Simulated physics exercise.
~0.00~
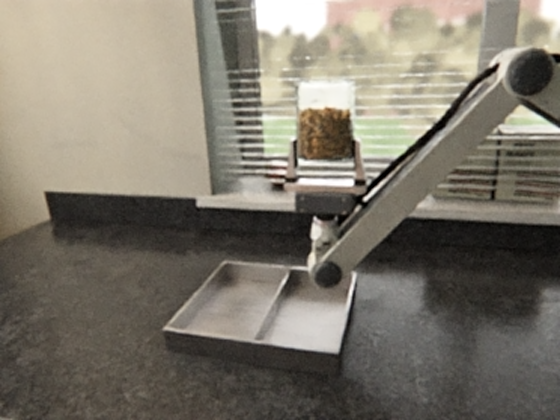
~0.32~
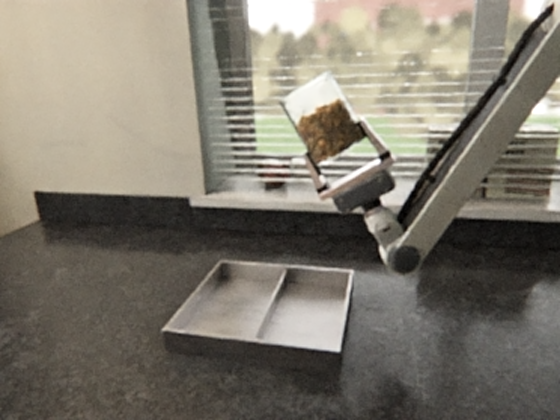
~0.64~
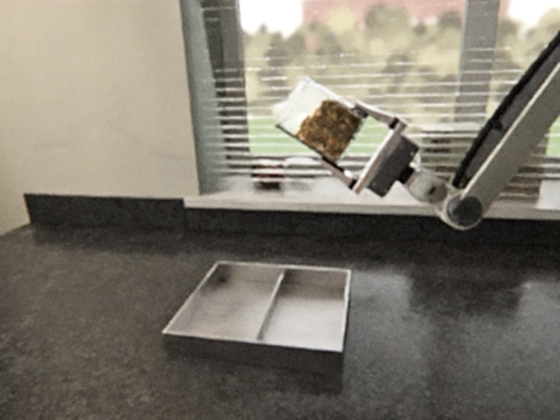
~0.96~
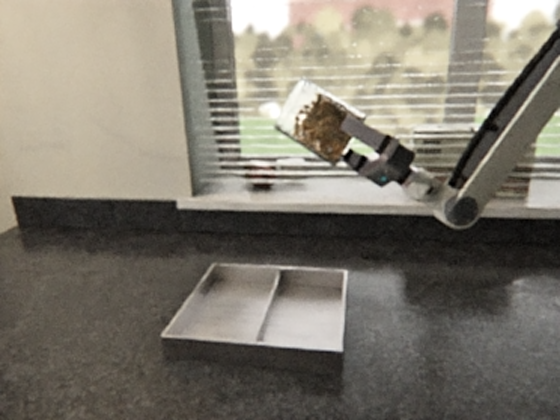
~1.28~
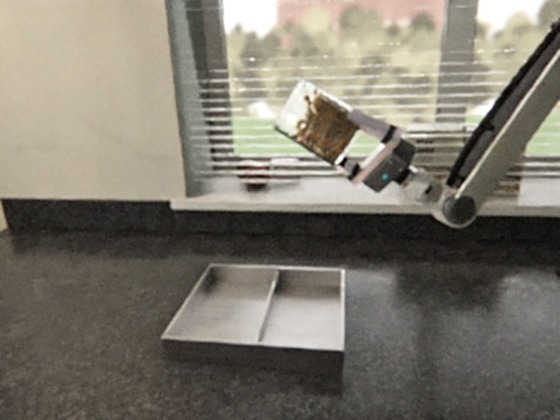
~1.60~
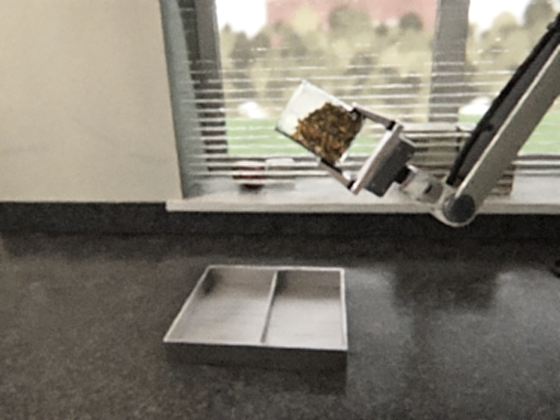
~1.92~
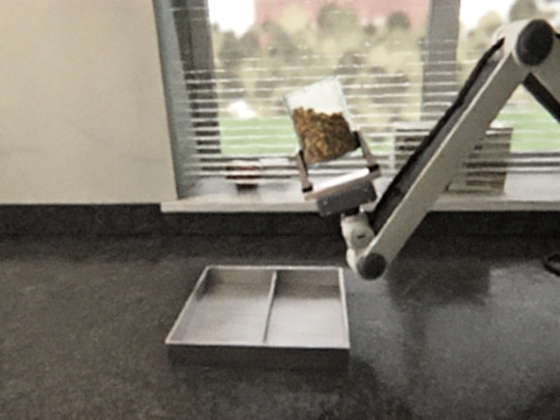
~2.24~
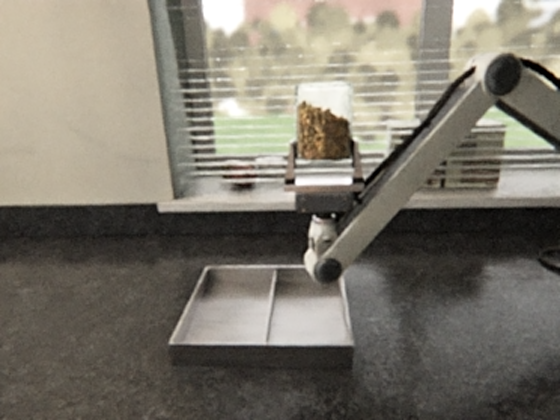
On a dark speckled counter before a window with blinds, seen from slightly above as the view drifts gently sideways, a shallow grey tray with two compartments sits below a jointed pale robot arm. The arm, reaching in from the right, grips a clear beaker partly filled with golden-brown chickpeas. It swings the beaker rightward and tips it steeply to the left, then spins it while it stays tilted, the chickpeas shifting inside. Finally the arm lowers and turns the beaker upright again, its load still inside and the tray empty.
